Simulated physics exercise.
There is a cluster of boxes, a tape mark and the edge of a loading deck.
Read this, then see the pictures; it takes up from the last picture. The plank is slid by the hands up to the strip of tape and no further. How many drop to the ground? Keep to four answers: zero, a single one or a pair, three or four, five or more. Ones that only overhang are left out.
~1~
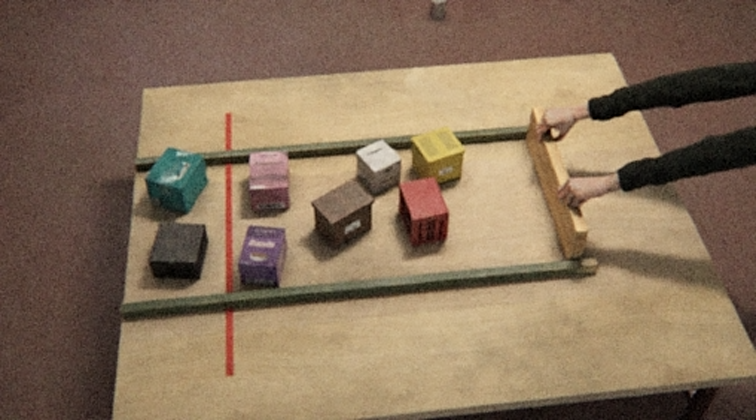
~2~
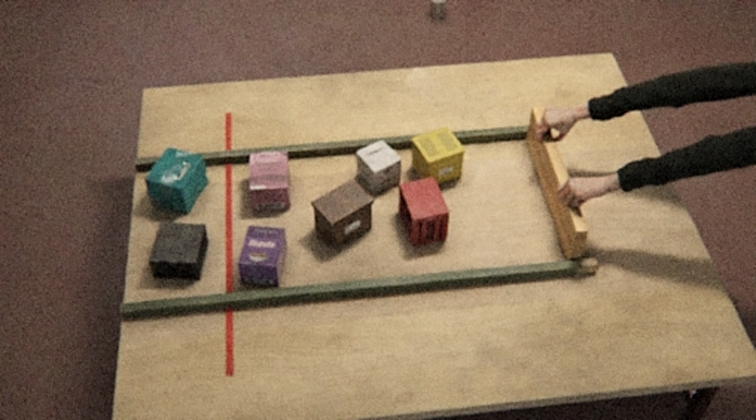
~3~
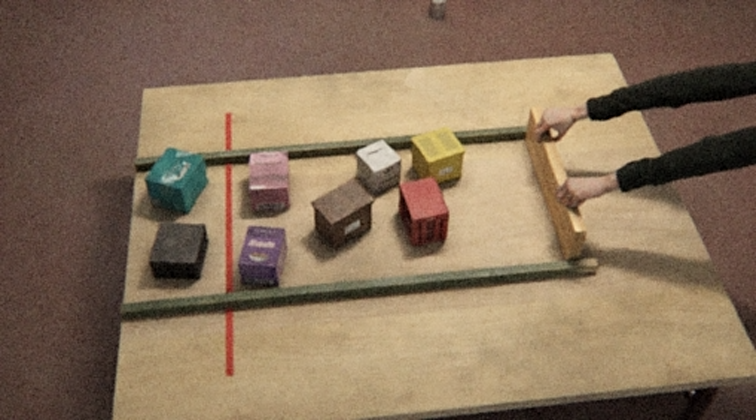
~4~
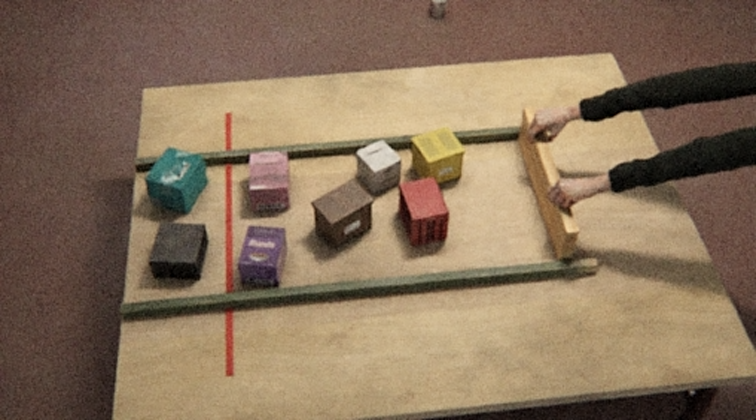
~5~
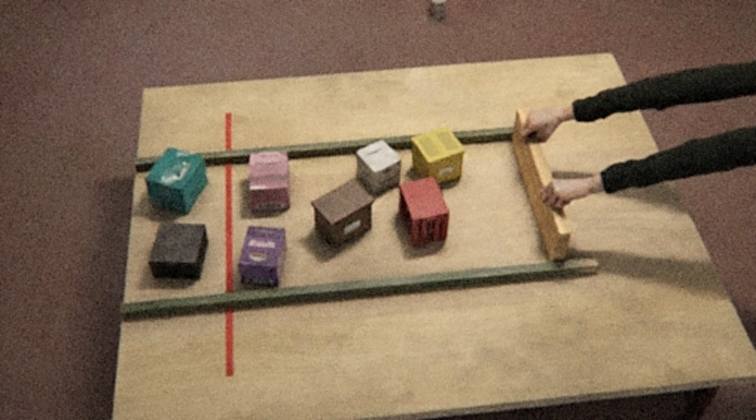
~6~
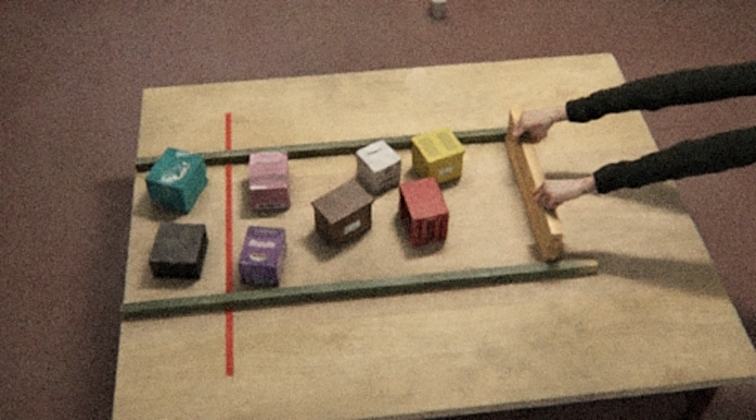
Watching this, the number dropping off is one to two.
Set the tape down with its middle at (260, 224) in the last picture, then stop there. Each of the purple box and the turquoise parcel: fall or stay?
Here's how it goes: The purple box stays where it is, and the turquoise parcel goes down.
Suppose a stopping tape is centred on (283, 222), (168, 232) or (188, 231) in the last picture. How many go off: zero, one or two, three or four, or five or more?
Taking the places in the order asked: None, then at least five, then five or over.
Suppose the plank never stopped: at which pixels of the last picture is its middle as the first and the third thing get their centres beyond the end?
At (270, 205) for the first, at (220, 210) for the third.
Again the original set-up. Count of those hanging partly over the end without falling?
I get 2.
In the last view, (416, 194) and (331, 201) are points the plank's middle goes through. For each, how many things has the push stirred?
At the first spot 3, then 6.
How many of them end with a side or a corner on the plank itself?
It's 3.
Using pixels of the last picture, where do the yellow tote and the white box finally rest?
The yellow tote at (206, 174), the white box at (169, 184).
A little later, none off yet; turquoise parcel at rest near (178, 180); black crate at rest near (180, 251); purple box at rest near (263, 256).
When it is over, the number that fall off is one or two; down, turquoise parcel.
